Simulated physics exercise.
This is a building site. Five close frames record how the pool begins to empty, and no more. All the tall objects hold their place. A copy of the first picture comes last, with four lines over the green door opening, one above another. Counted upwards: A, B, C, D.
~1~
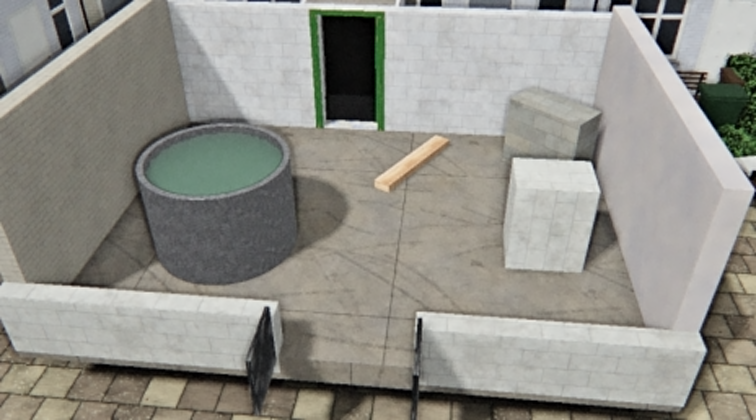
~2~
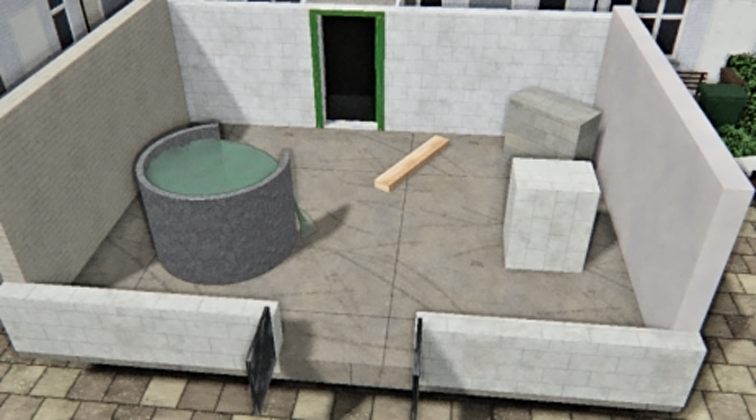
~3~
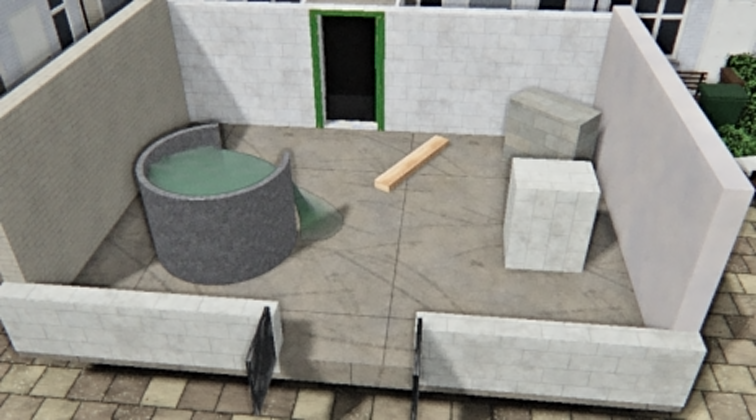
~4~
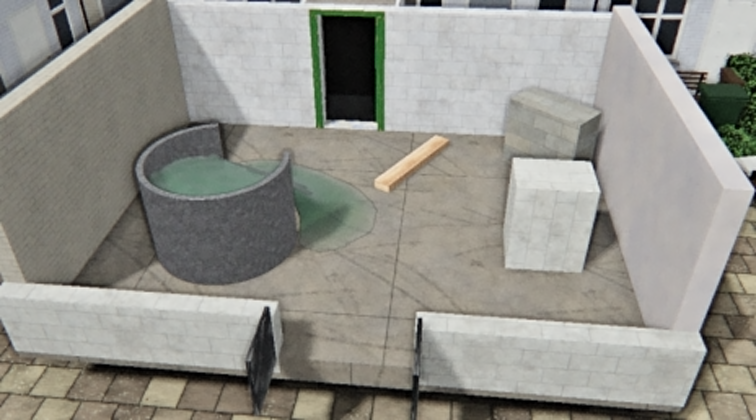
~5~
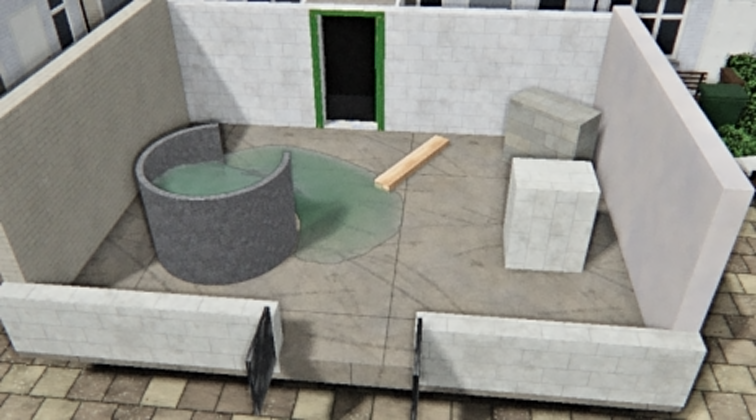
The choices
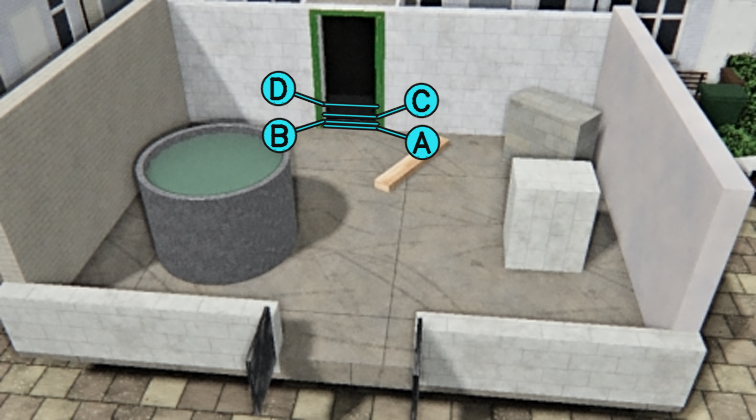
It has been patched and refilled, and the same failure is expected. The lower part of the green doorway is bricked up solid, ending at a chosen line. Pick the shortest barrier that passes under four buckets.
That is height D.
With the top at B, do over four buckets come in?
Yes.
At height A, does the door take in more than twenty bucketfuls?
Yes, clearly.
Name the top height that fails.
That is height C.
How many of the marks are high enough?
One of the four.
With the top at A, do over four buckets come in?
Yes.
On the marked copy, A at (350, 126); B at (350, 122); C at (350, 115); D at (350, 105); from the bottom up A, B, C, D.
For height A, dozens of bucketfuls pour in.
For height B, dozens of bucketfuls pour in.
For height C, about 12 bucketfuls get in.
For height D, a bucket or two gets in.
